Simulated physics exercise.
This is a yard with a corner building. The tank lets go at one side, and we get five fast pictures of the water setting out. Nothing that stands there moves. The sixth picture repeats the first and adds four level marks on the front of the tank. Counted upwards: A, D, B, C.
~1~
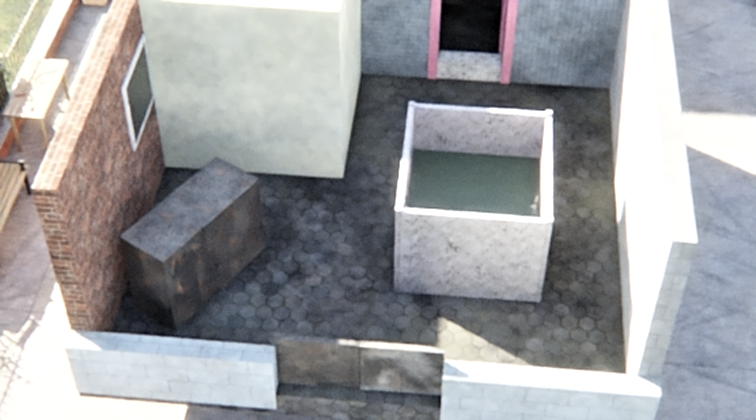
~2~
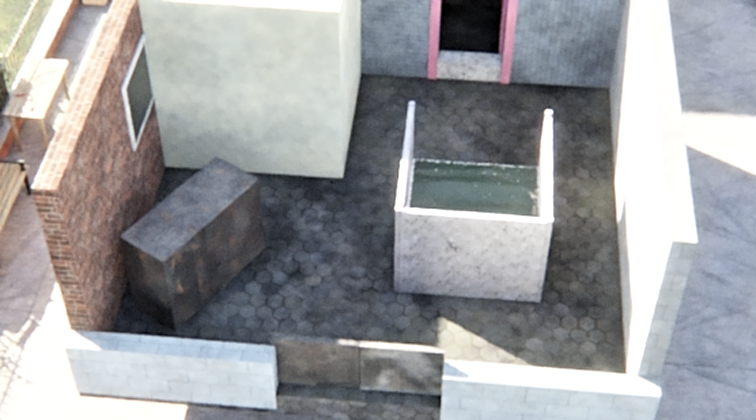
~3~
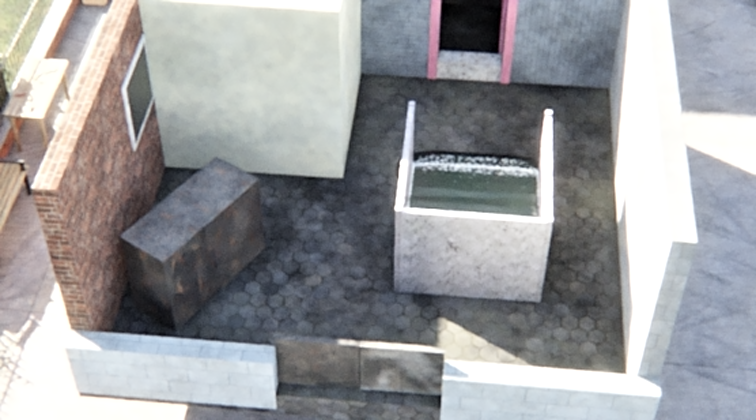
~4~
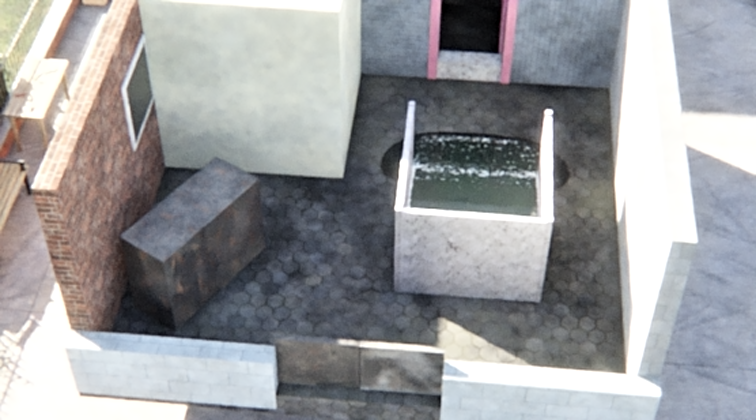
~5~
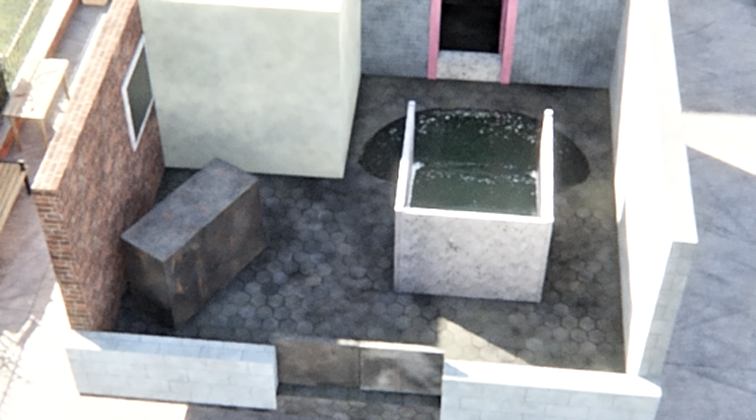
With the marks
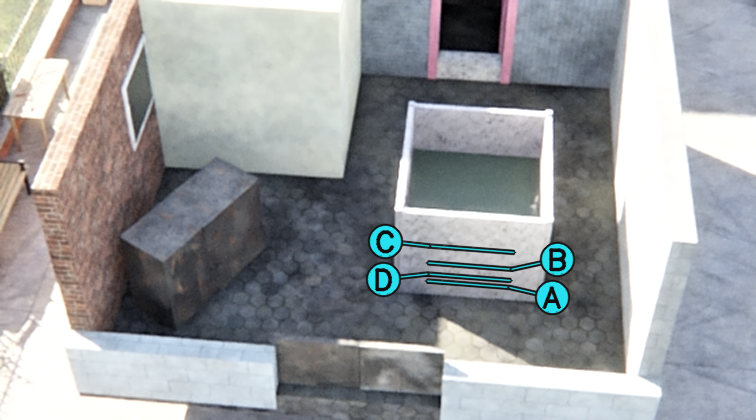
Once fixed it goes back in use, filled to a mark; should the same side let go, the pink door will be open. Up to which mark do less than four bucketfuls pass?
Level B.
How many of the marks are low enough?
Three of them.
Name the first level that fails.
C it is.
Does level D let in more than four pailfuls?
No, that is safe.
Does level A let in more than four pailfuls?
No.
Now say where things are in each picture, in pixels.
In the first picture, water in the tank at rest, its middle at (473, 202); foot of the pink doorway at (468, 80); shut gate at (360, 350).
In the second picture, water covers 2 % of the ground, its front hidden from here.
In the third picture, water covers 5 % of the ground, its front hidden from here.
In the fourth picture, water covers 9 % of the ground, its front hidden from here.
In the fifth picture, 16 % of the ground under water, visible out to (382, 150).
In cyan, A at (468, 284); B at (469, 266); C at (471, 249); D at (468, 277); from the bottom up A, D, B, C.
Choosing A, nothing gets over.
Choosing B, a splash gets over, under a bucket.
Choosing C, about 13 bucketfuls get in.
Choosing D, nothing gets over.
